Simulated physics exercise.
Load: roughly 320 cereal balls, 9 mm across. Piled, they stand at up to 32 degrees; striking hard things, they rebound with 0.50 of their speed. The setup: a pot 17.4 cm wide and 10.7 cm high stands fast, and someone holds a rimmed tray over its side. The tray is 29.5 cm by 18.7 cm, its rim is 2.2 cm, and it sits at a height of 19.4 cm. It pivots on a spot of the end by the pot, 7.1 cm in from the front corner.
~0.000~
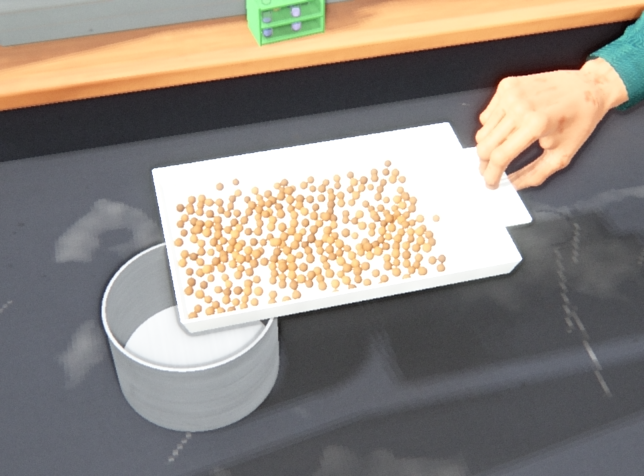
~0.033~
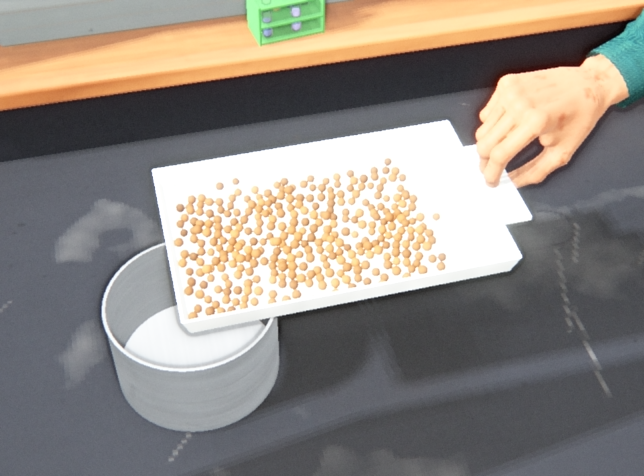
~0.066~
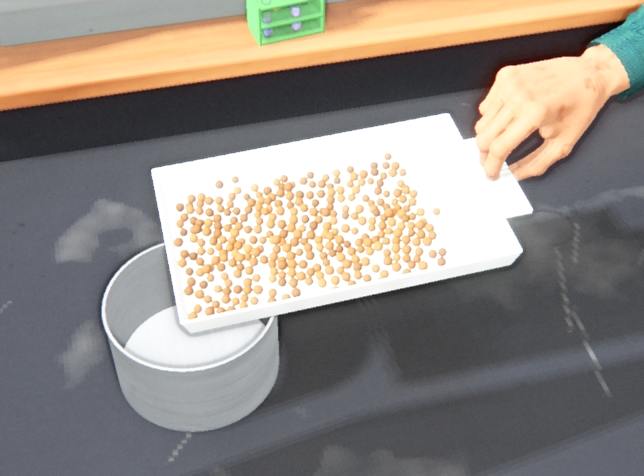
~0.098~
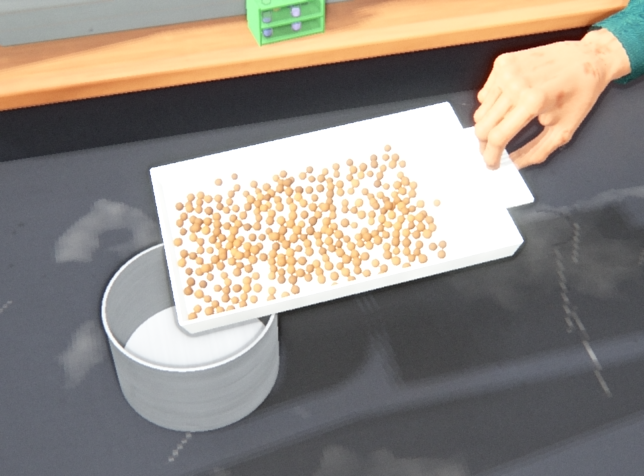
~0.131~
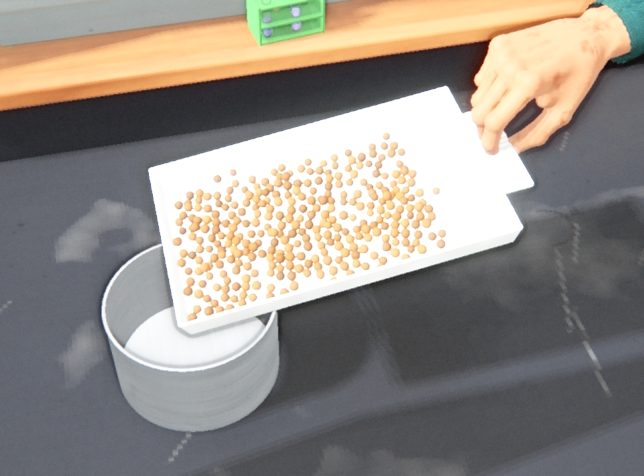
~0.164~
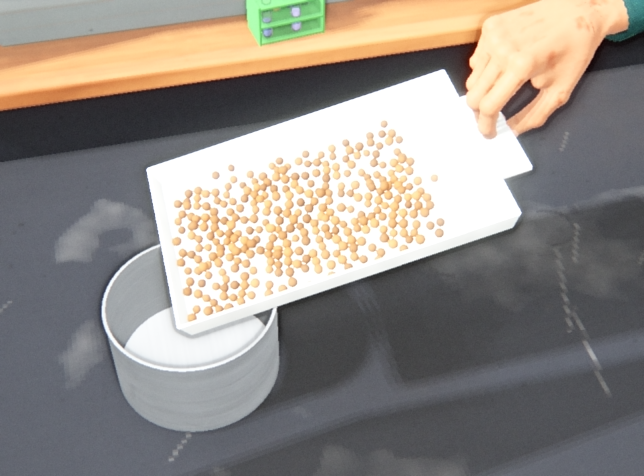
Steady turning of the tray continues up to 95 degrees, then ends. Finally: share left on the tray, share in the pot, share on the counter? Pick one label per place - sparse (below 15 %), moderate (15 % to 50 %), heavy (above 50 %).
Left on the tray: Sparse; pot: Moderate; counter: Heavy.
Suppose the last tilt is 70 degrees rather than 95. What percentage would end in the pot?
Estimated share: About 10 %.
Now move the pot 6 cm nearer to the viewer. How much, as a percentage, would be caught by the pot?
With that change it comes to something like 60 in a hundred.
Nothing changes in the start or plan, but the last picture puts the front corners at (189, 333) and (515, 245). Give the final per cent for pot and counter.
In the pot: 5 per cent; on the counter: 95 per cent.
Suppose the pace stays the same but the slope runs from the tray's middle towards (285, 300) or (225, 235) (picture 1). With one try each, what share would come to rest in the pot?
About 10 and 55 per cent.
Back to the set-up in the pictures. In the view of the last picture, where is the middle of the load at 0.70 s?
Near (177, 236).
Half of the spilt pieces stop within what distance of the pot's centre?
About 18 cm.
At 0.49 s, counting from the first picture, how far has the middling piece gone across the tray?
By then it sits near 4 cm from where it began.
After 0.49 s, tilt 54 degrees; the tray holds 100 %, the pot 0 %.
After 0.70 s, tilt 80 degrees; the tray holds 100 %, the pot 0 %.
Then, at 1.03 s, tilt 95 degrees; the tray holds 10 %, the pot 20 %.
In the end, at 1.9 s, tray 0 %, pot 25 %, counter 75 %.
